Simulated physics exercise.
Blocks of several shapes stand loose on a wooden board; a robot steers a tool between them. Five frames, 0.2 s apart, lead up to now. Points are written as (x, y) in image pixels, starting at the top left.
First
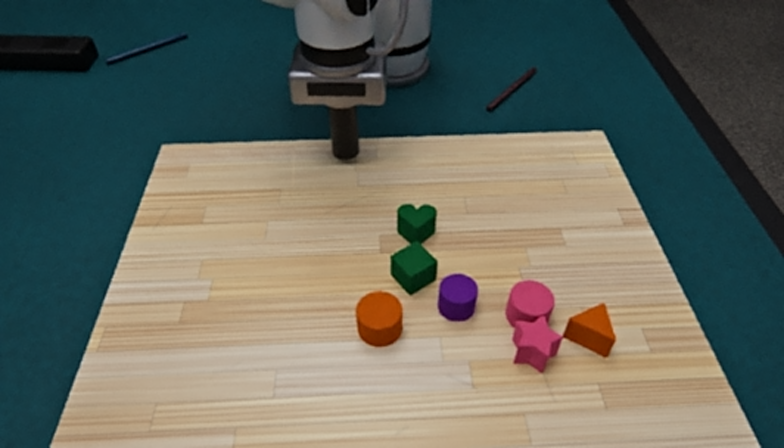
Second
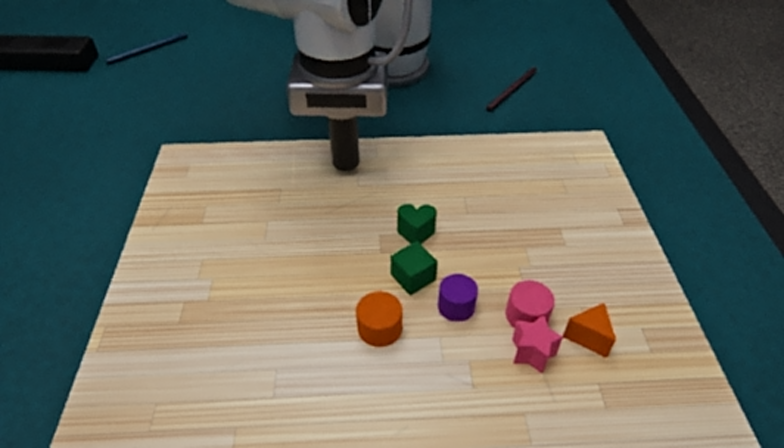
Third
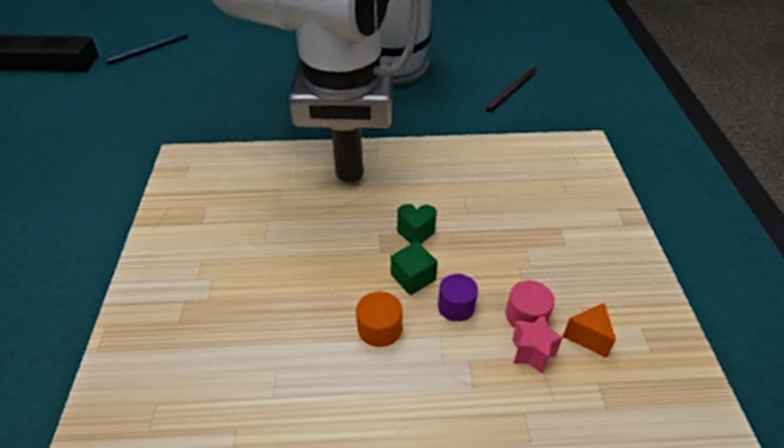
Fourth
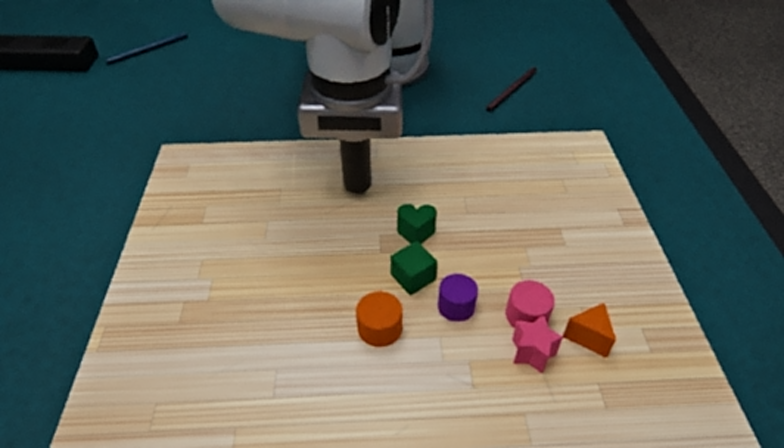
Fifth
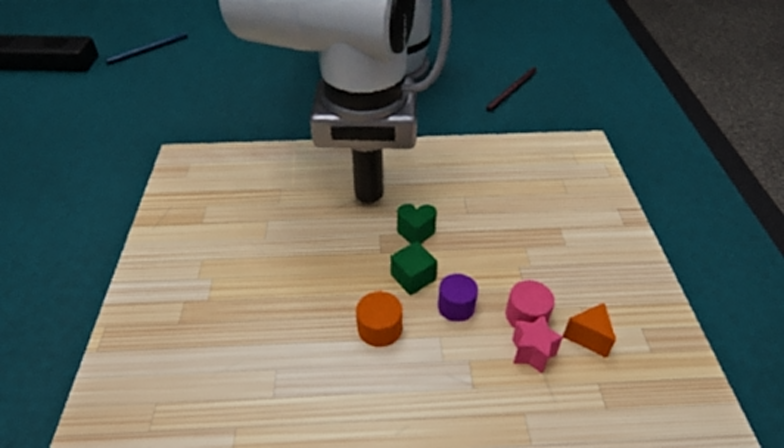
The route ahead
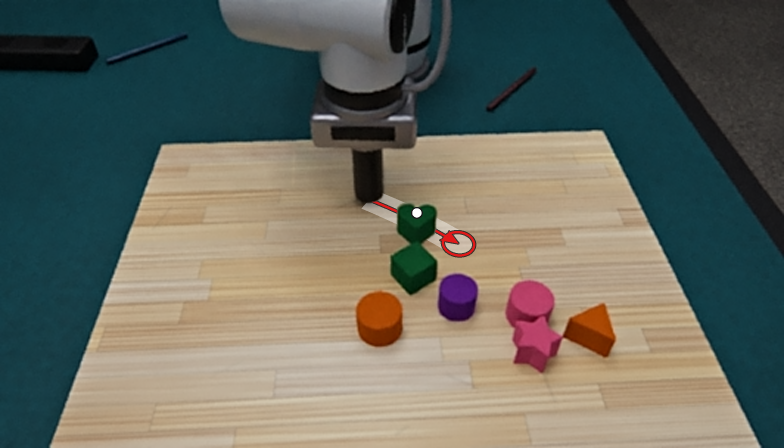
To begin with, a robot arm holds a dark tool at the far edge of a wooden board, with green, orange, purple and pink blocks standing nearer the viewer. The tool moves a short way forward, then drifts slightly right toward the green heart, while every block stays still.
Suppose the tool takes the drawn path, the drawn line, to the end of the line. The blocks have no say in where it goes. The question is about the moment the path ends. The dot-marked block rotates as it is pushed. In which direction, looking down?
From above, clockwise.
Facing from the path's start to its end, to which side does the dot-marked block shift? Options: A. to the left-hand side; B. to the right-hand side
B.
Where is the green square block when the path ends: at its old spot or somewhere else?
That block stands still.
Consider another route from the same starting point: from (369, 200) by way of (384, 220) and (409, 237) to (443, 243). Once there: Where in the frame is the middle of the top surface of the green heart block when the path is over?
It is at (481, 223).
The line goes from (369, 200) over (399, 212) and (428, 227) to (459, 244); the dot is on the green heart block.
What follows on the original path. One third of the way, tool at (399, 206); nothing pushed yet.
Two thirds of the way, tool at (429, 221); green heart block at (441, 233), turned 30° clockwise.
At the end, tool at (459, 237); green square block unmoved; green heart block at (454, 252), turned 80° clockwise.
